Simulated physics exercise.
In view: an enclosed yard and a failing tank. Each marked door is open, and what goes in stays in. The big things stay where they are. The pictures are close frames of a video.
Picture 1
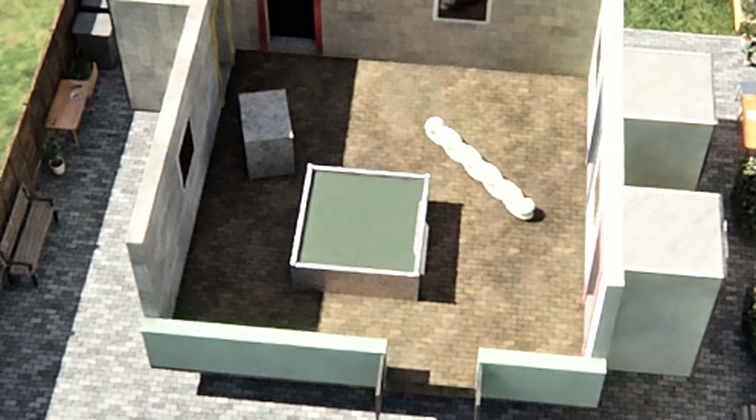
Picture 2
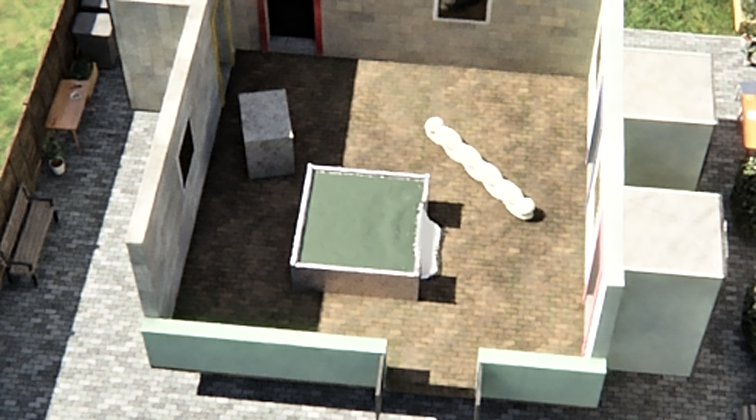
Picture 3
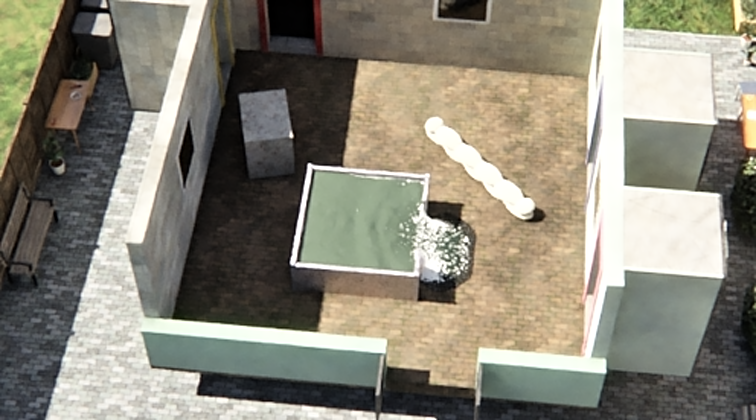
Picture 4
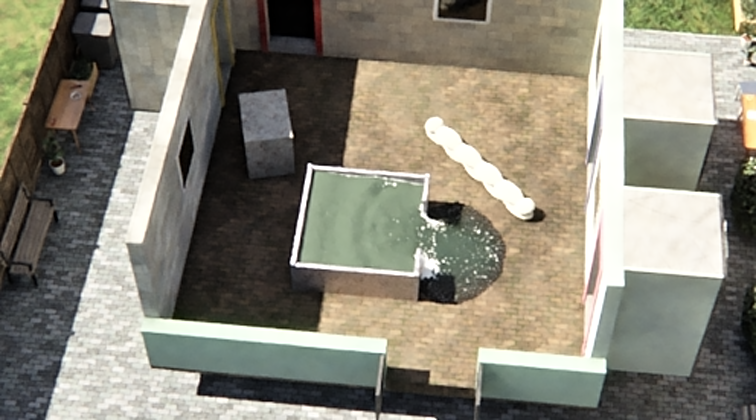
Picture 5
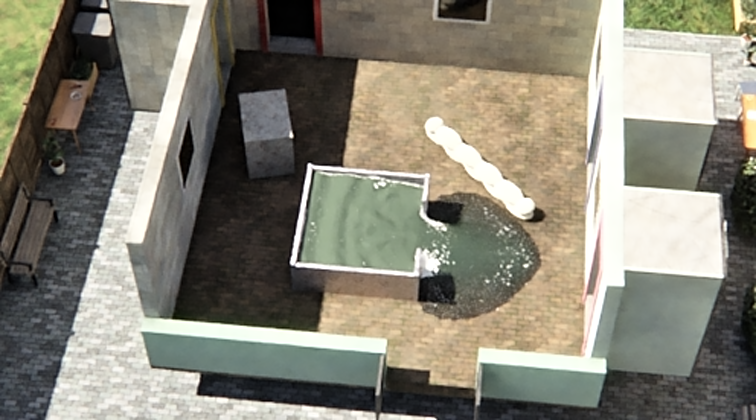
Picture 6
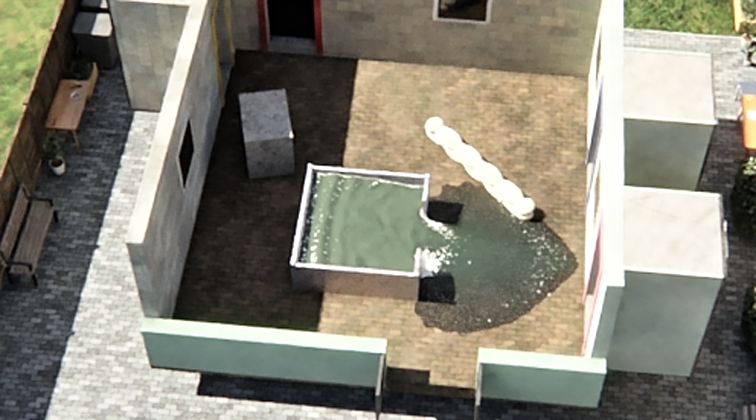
At the start, a square tank of still green water sits in a walled, brick-paved yard beside a grey block and a lumpy white barrier. Water bursts through a gap in the tank's right side, splashes white onto the paving, then spreads rightward in a widening dark sheet that touches the barrier's lower end.
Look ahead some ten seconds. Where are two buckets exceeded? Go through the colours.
The red door holds within the limit; the blue door holds within the limit; the pink door holds within the limit; the yellow door holds within the limit.
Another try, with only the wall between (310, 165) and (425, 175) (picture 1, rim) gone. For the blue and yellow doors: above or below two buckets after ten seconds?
My reading: Blue door is under, yellow door takes more.
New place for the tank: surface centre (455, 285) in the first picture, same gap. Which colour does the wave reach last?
I say the one in yellow.
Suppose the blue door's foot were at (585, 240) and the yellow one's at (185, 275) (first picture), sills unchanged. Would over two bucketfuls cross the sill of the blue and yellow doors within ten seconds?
Then: Blue lets more in; yellow keeps below it.
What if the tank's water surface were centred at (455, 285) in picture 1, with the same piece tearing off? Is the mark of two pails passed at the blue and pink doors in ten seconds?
My reading: The blue one lets less in, the pink one takes more.
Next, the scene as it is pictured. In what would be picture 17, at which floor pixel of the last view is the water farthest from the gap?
Around (586, 114).
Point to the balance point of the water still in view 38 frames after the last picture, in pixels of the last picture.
Roughly at (436, 244).
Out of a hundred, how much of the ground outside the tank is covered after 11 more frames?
Some 25 per cent.
A moment on, water covers 20 % of the floor; the red door not reached, the blue door wet at the sill, nothing in, the pink door wet at the sill, nothing in, the yellow door not reached.
Next, water covers 25 % of the floor; the red door not reached, the blue door wet at the sill, nothing in, the pink door wet at the sill, nothing in, the yellow door not reached.
Then, water covers 50 % of the floor; the red door not reached, the blue door wet at the sill, nothing in, the pink door wet at the sill, nothing in, the yellow door not reached.
Later, water covers 75 % of the floor; the red door not reached, the blue door wet at the sill, nothing in, the pink door wet at the sill, nothing in, the yellow door not reached.
In the end, water covers 95 % of the floor; the red door wet at the sill, nothing in, the blue door wet at the sill, nothing in, the pink door wet at the sill, nothing in, the yellow door wet at the sill, nothing in.
